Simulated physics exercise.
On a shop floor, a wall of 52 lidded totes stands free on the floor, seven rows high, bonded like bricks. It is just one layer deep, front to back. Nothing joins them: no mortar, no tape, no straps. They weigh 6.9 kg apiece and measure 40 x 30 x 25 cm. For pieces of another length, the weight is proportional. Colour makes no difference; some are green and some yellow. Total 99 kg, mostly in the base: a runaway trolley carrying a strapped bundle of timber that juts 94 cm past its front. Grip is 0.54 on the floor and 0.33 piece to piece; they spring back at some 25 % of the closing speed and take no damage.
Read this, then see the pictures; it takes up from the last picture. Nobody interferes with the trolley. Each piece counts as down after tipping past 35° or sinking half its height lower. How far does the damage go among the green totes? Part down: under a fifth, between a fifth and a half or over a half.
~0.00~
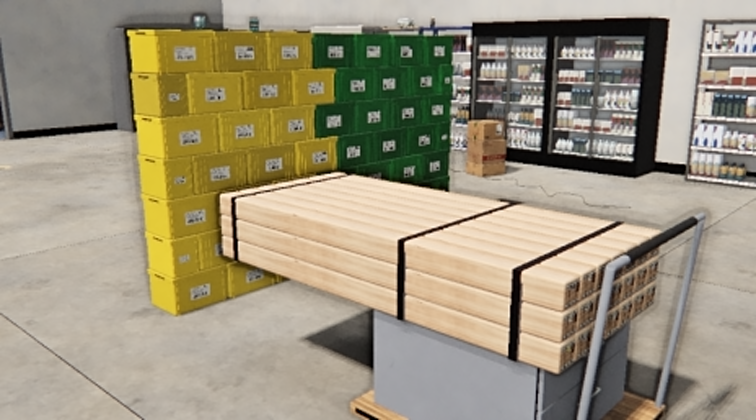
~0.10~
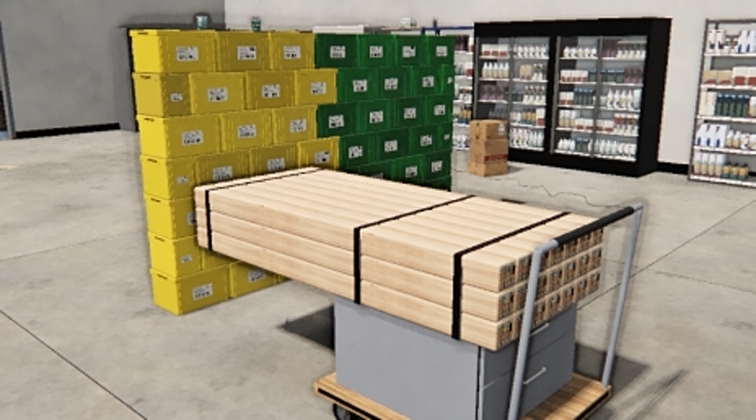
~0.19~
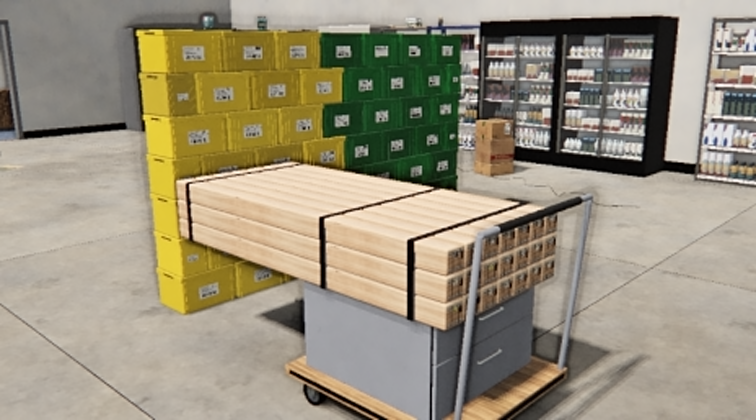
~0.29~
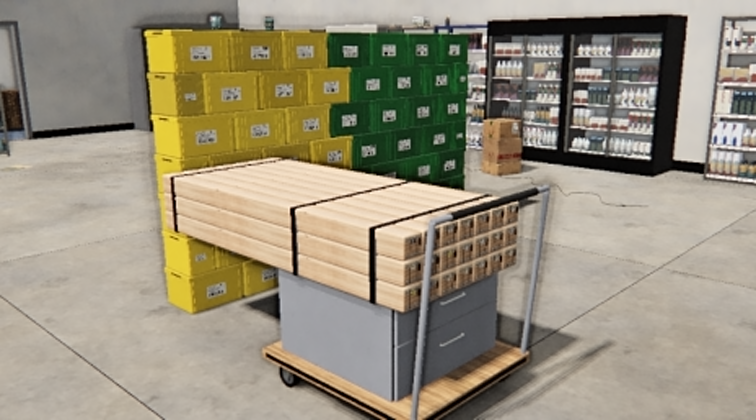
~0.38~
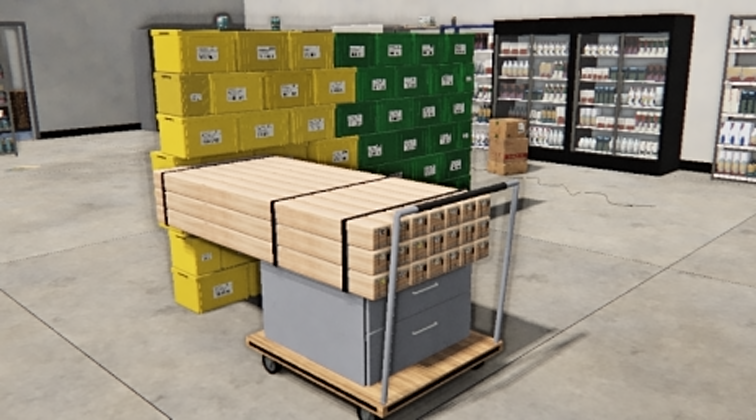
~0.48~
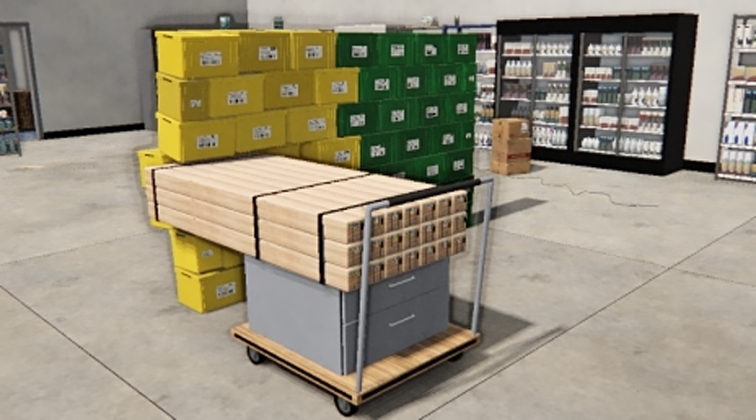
Down in the end: Short of a fifth.
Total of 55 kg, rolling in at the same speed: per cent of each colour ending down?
Result: Green 0 and yellow 70 in a hundred.
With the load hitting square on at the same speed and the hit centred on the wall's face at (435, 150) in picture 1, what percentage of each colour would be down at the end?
Result - green: 50 %; yellow: 0 %.
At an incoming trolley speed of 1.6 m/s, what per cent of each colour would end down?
Then green 0, yellow 60 per cent.
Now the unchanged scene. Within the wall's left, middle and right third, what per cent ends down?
The thirds come out at 60 on the left, 0 in the middle and 0 on the right, in per cent.
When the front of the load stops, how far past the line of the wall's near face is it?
About 95 cm past it.
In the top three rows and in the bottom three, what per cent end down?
Top 20 per cent versus bottom 10 per cent.
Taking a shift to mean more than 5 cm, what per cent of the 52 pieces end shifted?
Share: 35 in a hundred.
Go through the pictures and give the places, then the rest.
In the first picture (pixels give the middle of a visible side; the camera pans a little), load (227, 215) 80 cm short of the wall; top green tote (440, 50); top yellow tote (186, 52); none has stirred.
In the second picture, load (201, 207) 56 cm short of the wall; top green tote (442, 50).
In the third picture, load (183, 199) 31 cm short of the wall; top green tote (448, 49).
In the fourth picture, load (168, 192) 7 cm short of the wall; top green tote (456, 49).
In the fifth picture, load (158, 188) 12 cm into the wall's line; top green tote (461, 49); movement in 5 of them.
In the sixth picture, load (149, 184) 27 cm into the wall's line; top green tote (464, 48); top yellow tote (212, 57) 7° from how it stood; steepest lean 8°, the tote at (209, 140); movement in 15 of them.
After 0.76 s, load 64 cm past the wall's line, still rolling; none of the 28 green totes down (4 of 52 in all colours); top green tote unmoved; top yellow tote 26° from how it stood, 12 cm lower.
After 1.34 s, load 1.11 m past the wall's line, still rolling; none of the 28 green totes down (9 of 52 in all colours); top green tote unmoved; top yellow tote on its side.
In the end (4.0 s), load 97 cm past the wall's line, stopped; none of the 28 green totes down (10 of 52 in all colours); top green tote unmoved; top yellow tote upside down. That is 0 per cent. From the last view, middles, top green tote near (451, 49), top yellow tote near (81, 157).
